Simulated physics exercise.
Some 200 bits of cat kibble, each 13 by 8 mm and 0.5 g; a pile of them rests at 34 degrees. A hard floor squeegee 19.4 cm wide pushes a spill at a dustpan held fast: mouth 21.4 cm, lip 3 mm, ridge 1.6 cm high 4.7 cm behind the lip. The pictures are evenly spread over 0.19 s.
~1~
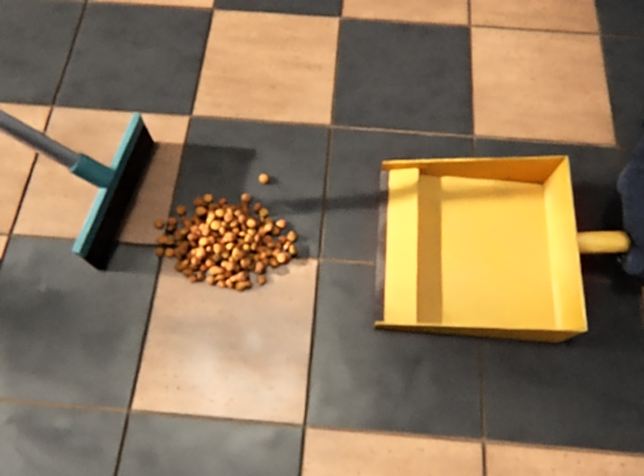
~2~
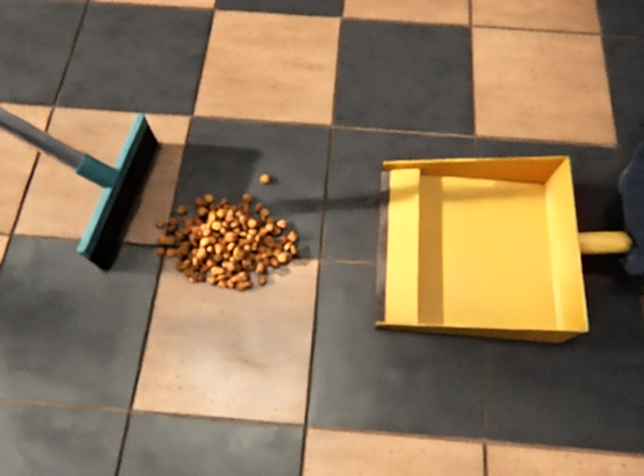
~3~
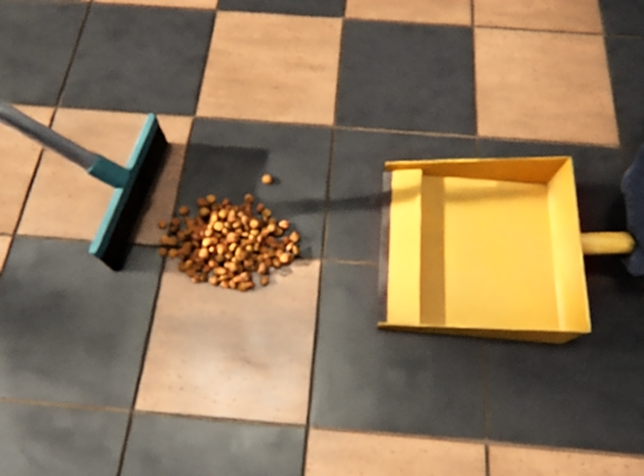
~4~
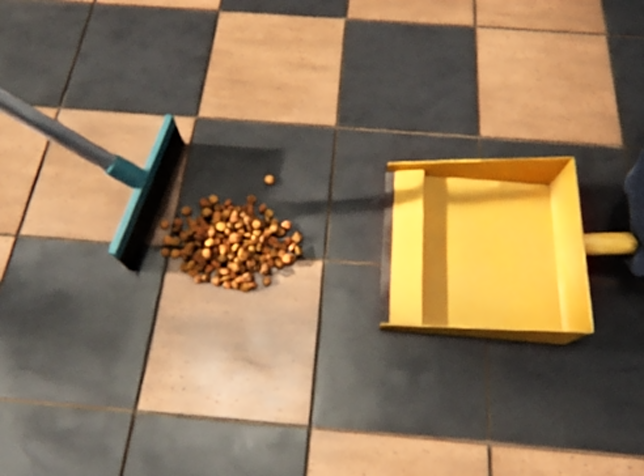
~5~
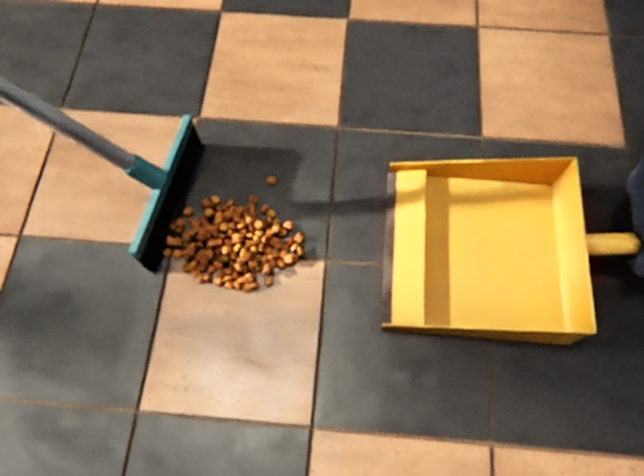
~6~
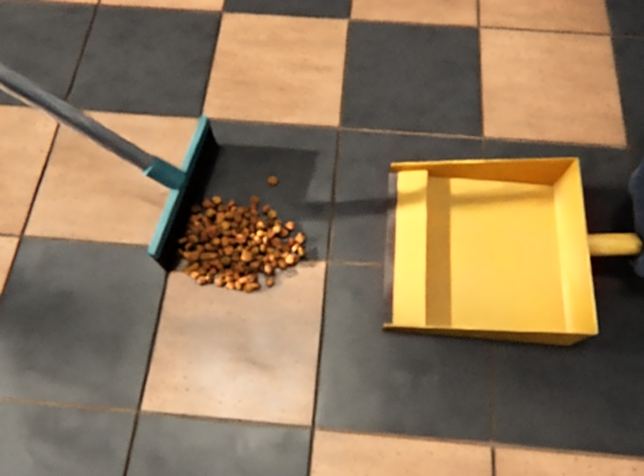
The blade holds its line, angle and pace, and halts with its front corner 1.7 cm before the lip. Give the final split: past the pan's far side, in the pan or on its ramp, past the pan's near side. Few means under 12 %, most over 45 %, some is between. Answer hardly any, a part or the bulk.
Past the pan's far side: Hardly any; in the pan or on its ramp: A part; past the pan's near side: Hardly any.
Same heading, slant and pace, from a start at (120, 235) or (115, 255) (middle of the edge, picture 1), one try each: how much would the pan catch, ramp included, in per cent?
Some 30 and 35 per cent.
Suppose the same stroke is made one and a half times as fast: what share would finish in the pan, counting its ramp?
It would be near 20 per cent.
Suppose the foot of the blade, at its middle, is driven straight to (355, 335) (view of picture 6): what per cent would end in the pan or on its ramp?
Some 25 per cent.
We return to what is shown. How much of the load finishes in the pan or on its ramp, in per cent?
Roughly 15 per cent.
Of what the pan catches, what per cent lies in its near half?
Some 30 per cent.
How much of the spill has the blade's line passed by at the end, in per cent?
Roughly 30 per cent.
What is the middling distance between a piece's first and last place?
Some 18 cm.
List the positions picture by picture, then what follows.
In the first frame, blade from (81, 253) to (139, 121), moved 0.0 cm, 0 of the pieces shifted so far; middle of the pieces at (225, 239); pan at (479, 253).
In the second frame, blade from (86, 253) to (143, 121), moved 0.4 cm, 0 of the pieces shifted so far; middle of the pieces at (226, 240).
In the third frame, blade from (98, 253) to (154, 122), moved 1.5 cm, 0 of the pieces shifted so far; middle of the pieces at (228, 240).
In the fourth frame, blade from (116, 253) to (171, 122), moved 3.4 cm, 0 of the pieces shifted so far; middle of the pieces at (231, 240).
In the fifth frame, blade from (136, 254) to (189, 123), moved 5.4 cm, 1 of the pieces shifted so far; middle of the pieces at (233, 241).
In the sixth frame, blade from (155, 254) to (206, 123), moved 7.4 cm, 35 of the pieces shifted so far; middle of the pieces at (231, 241); pan at (489, 255).
Then, 0.21 s after the last picture, middle of the blade 14 cm from the lip; 0 % over the lip, far side 0 %, near side 0 %.
Then, 0.35 s after the last picture, middle of the blade 7 cm from the lip; 0 % over the lip, far side 0 %, near side 0 %.
Then, 0.61 s after the last picture, middle of the blade 3 cm from the lip; 15 % over the lip, far side 0 %, near side 0 %.
In the end, far side 0 %, pan 15 %, near side 0 %, in front of the lip or behind the blade 80 %.
